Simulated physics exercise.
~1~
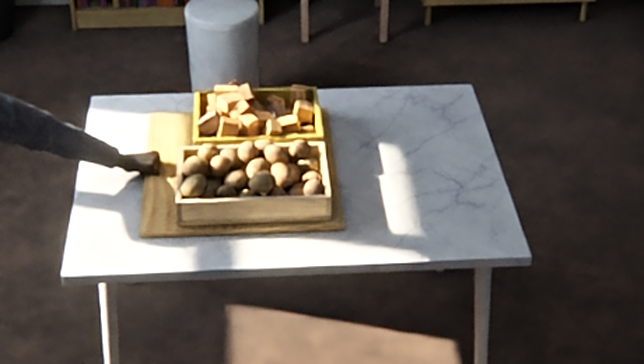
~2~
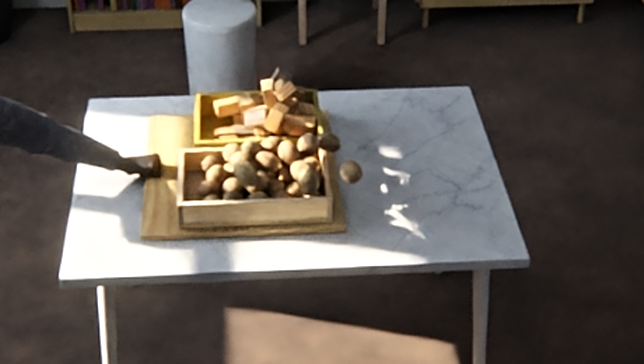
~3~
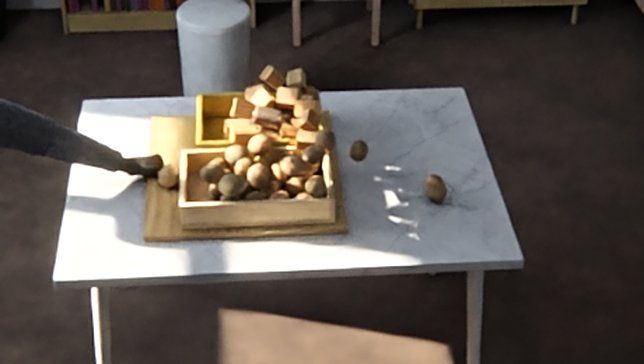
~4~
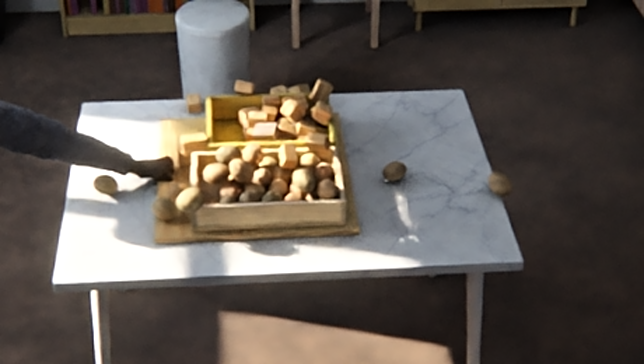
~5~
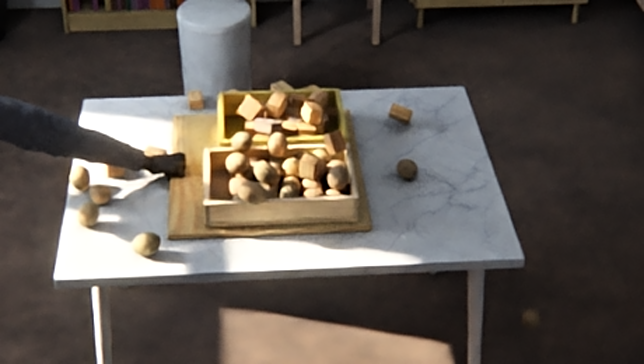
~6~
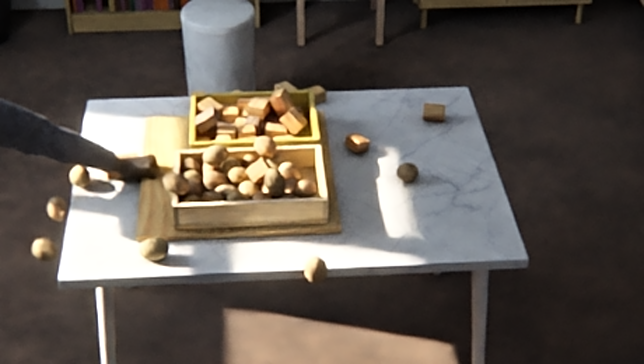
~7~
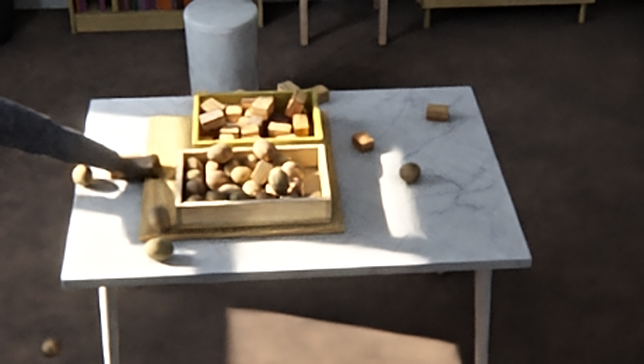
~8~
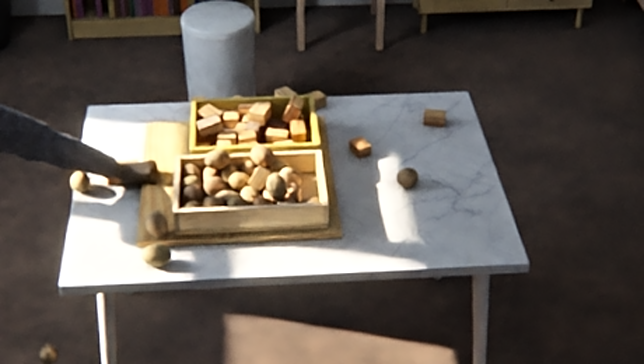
In a dim room with a dark brown floor, a slightly swaying camera looks down on a white marble-topped table with a grey cylindrical stool behind it. On the table, a dark arm reaches from the left to a wooden board carrying a yellow tray of wooden blocks and, nearer, a pale wooden tray of potatoes. The board shakes briskly from side to side, and blocks and potatoes jump up and tumble out. Some potatoes roll across the tabletop, and a few drop off its edges. The board comes to rest near where it began, both trays still well filled, with stray blocks and potatoes scattered around them.
